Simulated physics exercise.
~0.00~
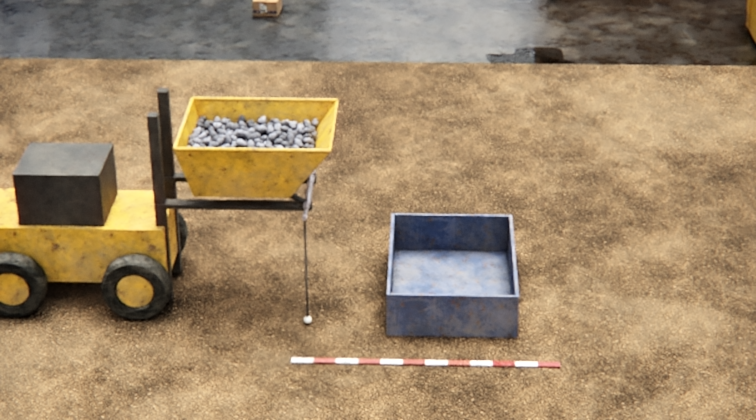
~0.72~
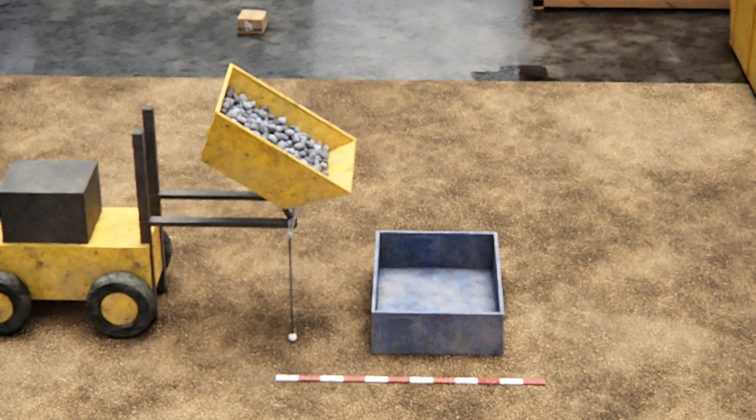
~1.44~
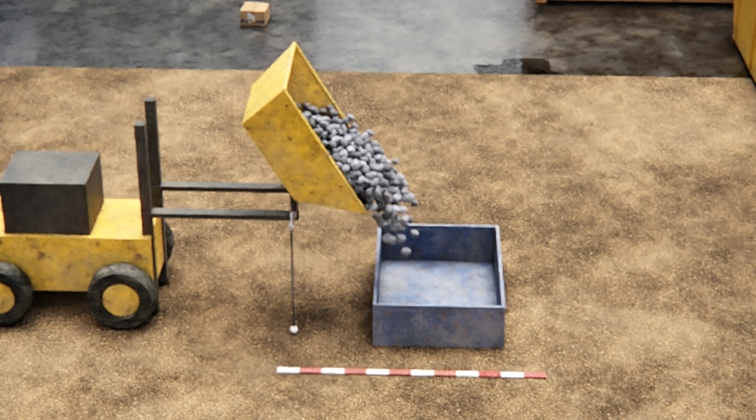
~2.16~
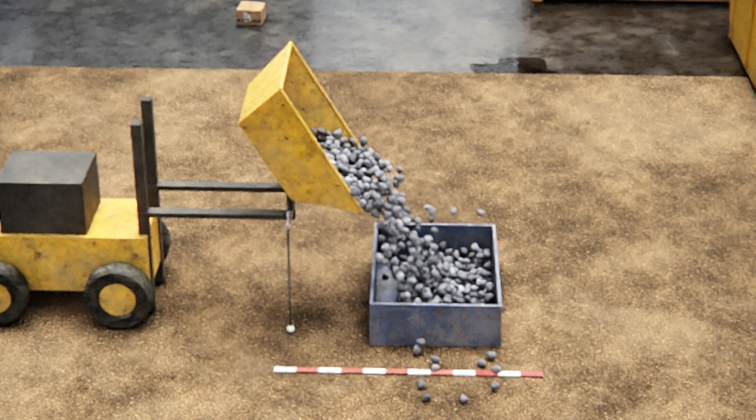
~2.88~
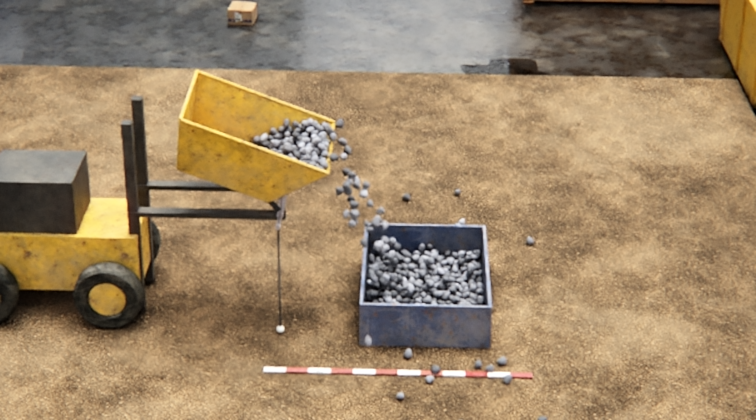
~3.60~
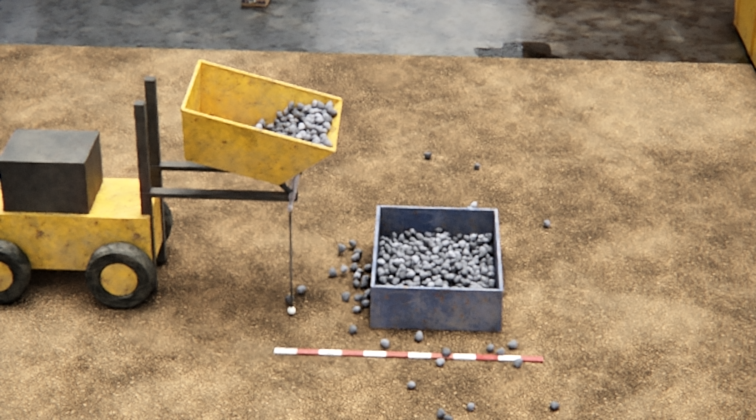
A yellow fork truck with a dark block on its back stands at the left of a brown dirt yard, seen from above and to the side, holding up a yellow skip of grey stones. A blue open bin waits to the right behind a red and white striped staff, and a white ball hangs below the skip. The skip tips steeply to the right, and stones slide out and pour into the bin. Some scatter on the ground around it. The skip swings back to a slight tilt and stays there, still holding some stones, with most in the bin.
